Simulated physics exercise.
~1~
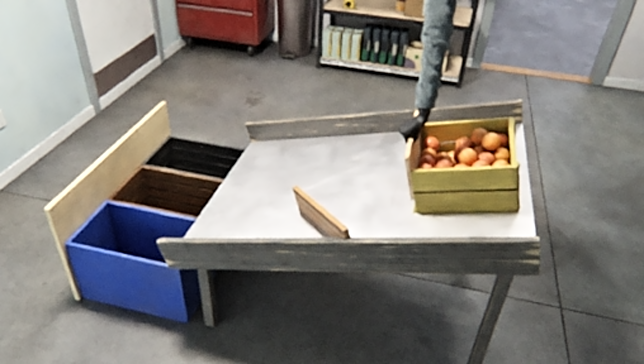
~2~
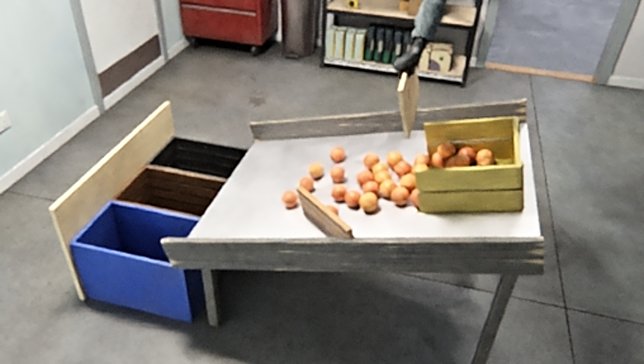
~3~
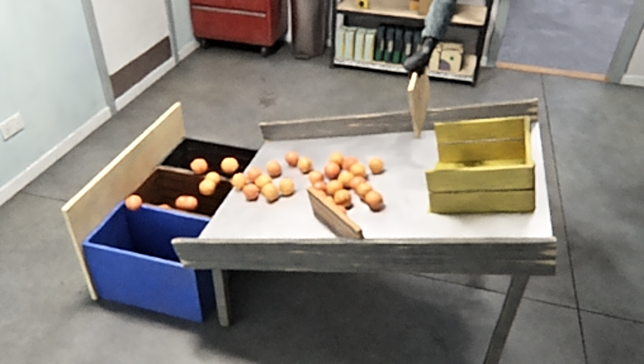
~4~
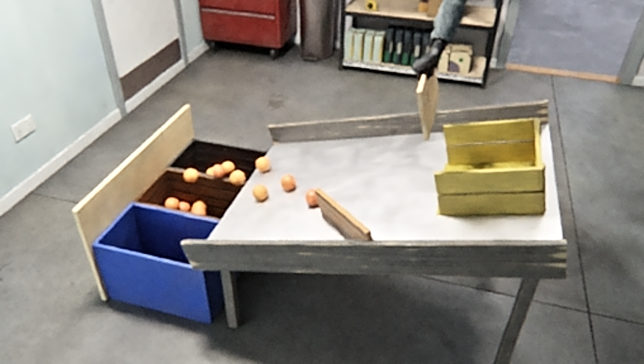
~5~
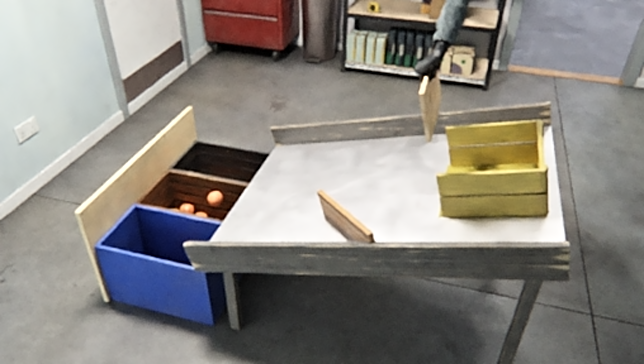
The clip opens on a sloping table in a workshop, with a yellow pen full of round orange pieces at its upper right end and a blue tub, a wooden tote and a black tub below its left end. A gloved hand lifts the gate away, and the pieces spill out and roll left down the slope. They spread around an angled board standing in their way. The first ones drop off the lower edge, and the rest follow until only a few stragglers remain. By the end the table and pen are empty, with some pieces visible in the wooden tote.
